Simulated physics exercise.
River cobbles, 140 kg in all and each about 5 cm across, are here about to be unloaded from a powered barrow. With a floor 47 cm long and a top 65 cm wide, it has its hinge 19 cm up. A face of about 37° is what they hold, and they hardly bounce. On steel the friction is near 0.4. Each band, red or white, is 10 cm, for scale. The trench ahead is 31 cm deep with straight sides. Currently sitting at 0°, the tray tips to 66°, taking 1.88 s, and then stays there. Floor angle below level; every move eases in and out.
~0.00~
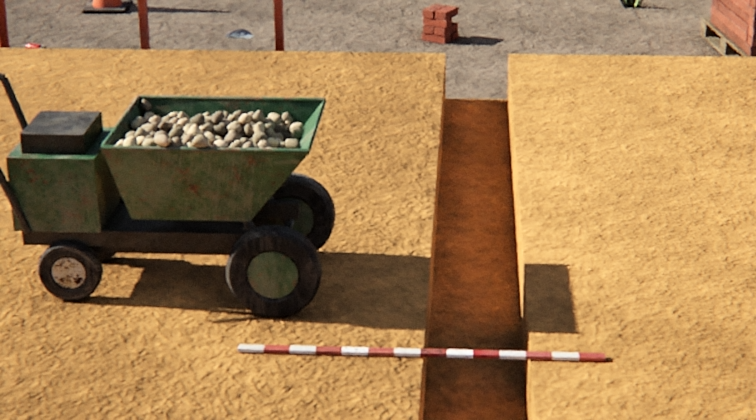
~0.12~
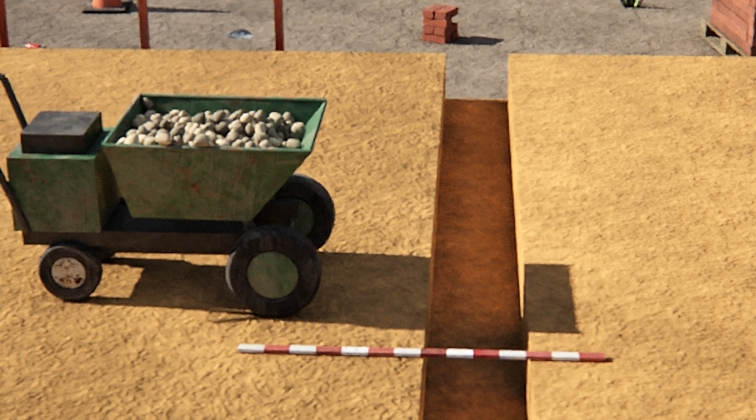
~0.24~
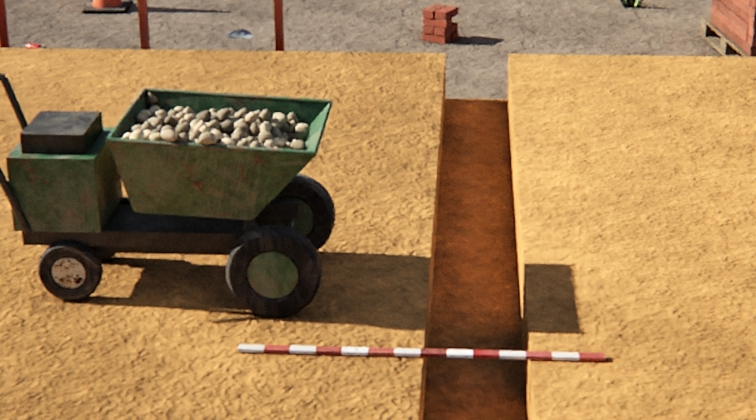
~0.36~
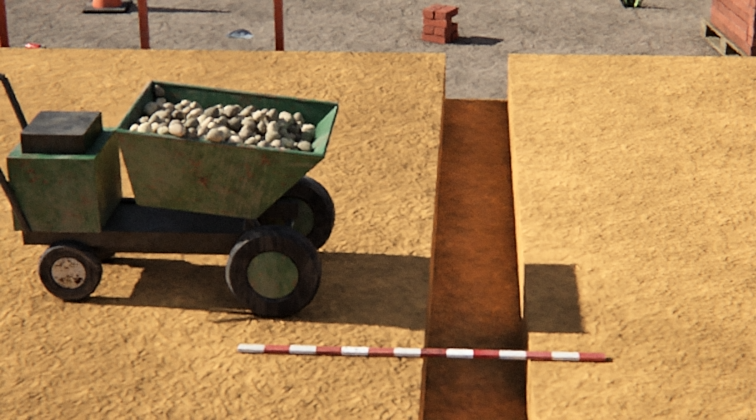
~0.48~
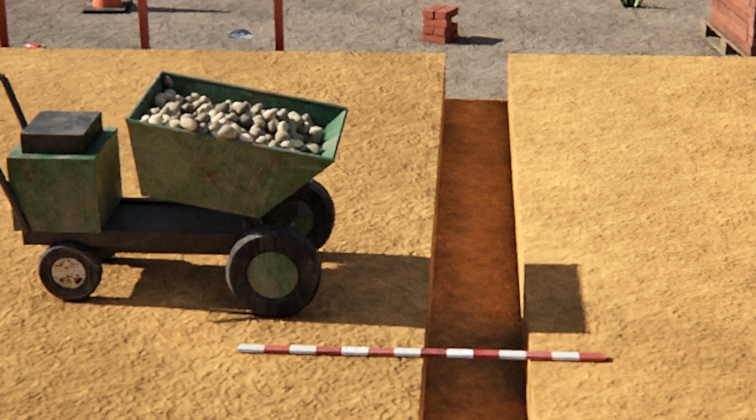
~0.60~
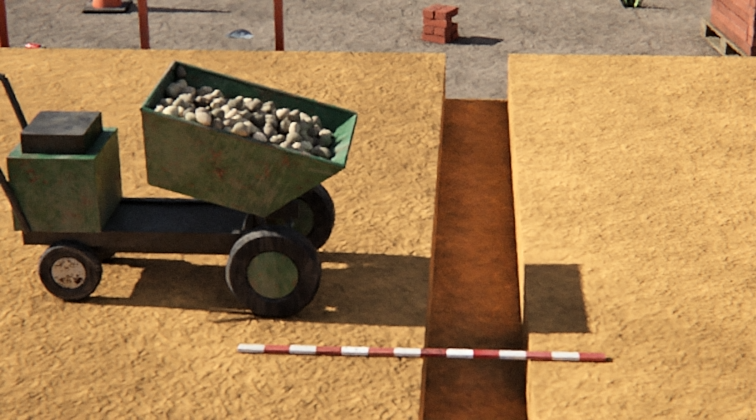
A green tray full of cobbles tilts gradually toward the right on a parked powered barrow.
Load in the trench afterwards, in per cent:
100 %.
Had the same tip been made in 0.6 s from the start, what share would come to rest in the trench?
Roughly 95% would finish there.
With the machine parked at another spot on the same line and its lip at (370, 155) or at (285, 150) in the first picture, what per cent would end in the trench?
About 75 and 90 per cent.
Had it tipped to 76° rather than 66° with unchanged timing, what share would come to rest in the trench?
Some 100 in a hundred, I'd say.
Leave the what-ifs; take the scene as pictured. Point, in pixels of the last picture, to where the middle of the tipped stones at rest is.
The middle should be near (474, 335).
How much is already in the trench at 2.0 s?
Around 35 per cent of it, at that instant.
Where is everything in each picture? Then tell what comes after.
The first picture shows lip at (309, 151), floor tilted 0°, highest stones at (221, 121).
In the second picture, the tray is at 1°, its lip at (310, 152); the top of the load is at (217, 118); the stones move at 0.1 m/s on average.
The third picture shows lip at (316, 154), floor tilted 3°, highest stones at (214, 116); the stones move at 0.2 m/s on average.
In the fourth picture, the tray is at 6°, its lip at (323, 157); the top of the load is at (182, 111); the stones move at 0.3 m/s on average.
The fifth picture shows lip at (333, 161), floor tilted 11°, highest stones at (185, 102); the stones move at 0.4 m/s on average.
In the sixth picture, the tray is at 16°, its lip at (344, 167); the top of the load is at (183, 90); the stones move at 0.4 m/s on average.
After 1.4 s the floor is at 56°; 99 % in the tray, 1 % short of the trench; the foremost stones are at (416, 210).
After 2.0 s the floor is at 66°; 61 % in the tray, 1 % short of the trench, 37 % in the trench; the foremost stones are at (520, 345).
After 2.3 s the floor is at 66°; 36 % in the tray, 1 % short of the trench, 63 % in the trench; the foremost stones are at (519, 352).
After 4.3 s the floor is at 66°; 0 % in the tray, 100 % in the trench; the foremost stones are at (520, 358).
